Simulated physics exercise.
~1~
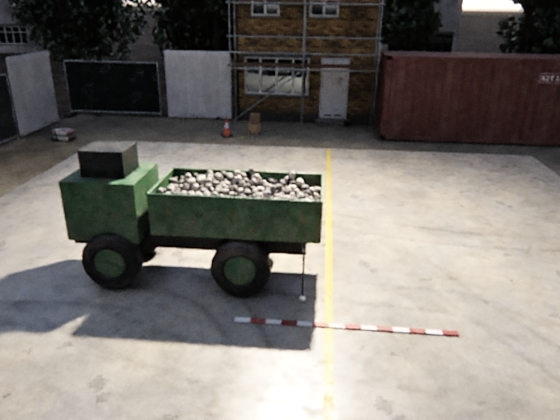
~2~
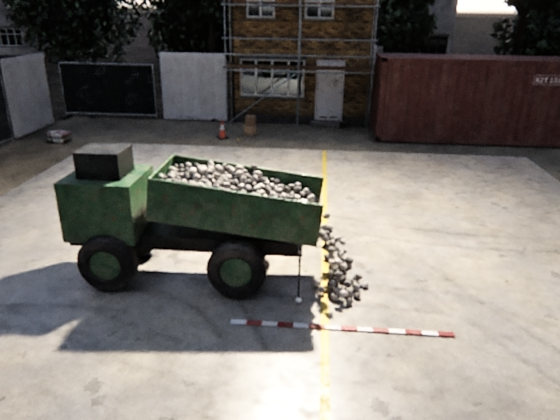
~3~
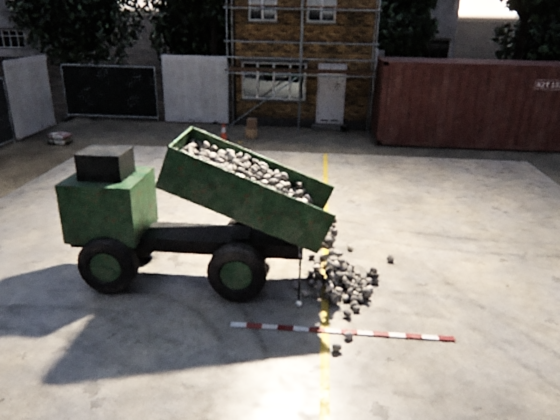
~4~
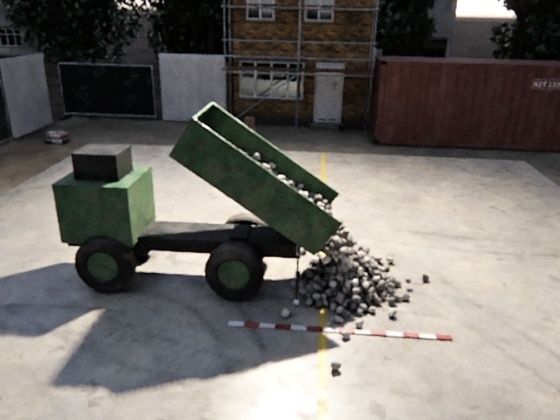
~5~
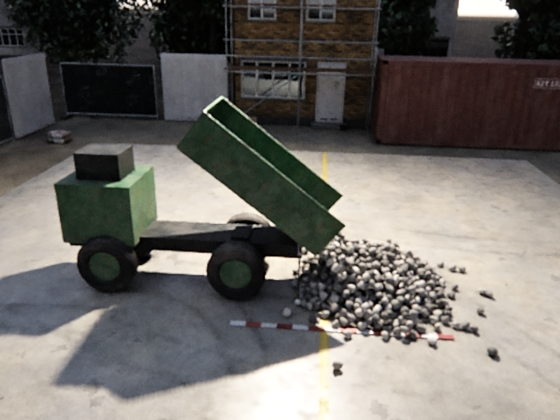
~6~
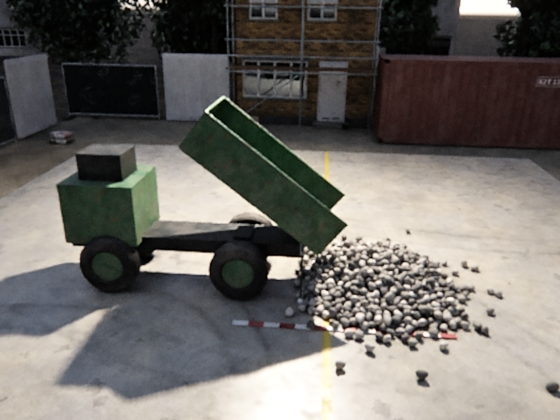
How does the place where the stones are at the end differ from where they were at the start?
At the start the stones were piled inside the truck's green body, but by the end they lay in a spread-out heap on the ground behind the truck, further right and mostly past the yellow line.
A green tipper truck raised its loaded body, and grey stones slid out of the back onto the concrete, spreading into a wide heap mostly past the yellow line and over part of the red and white strip, leaving the tilted body empty.
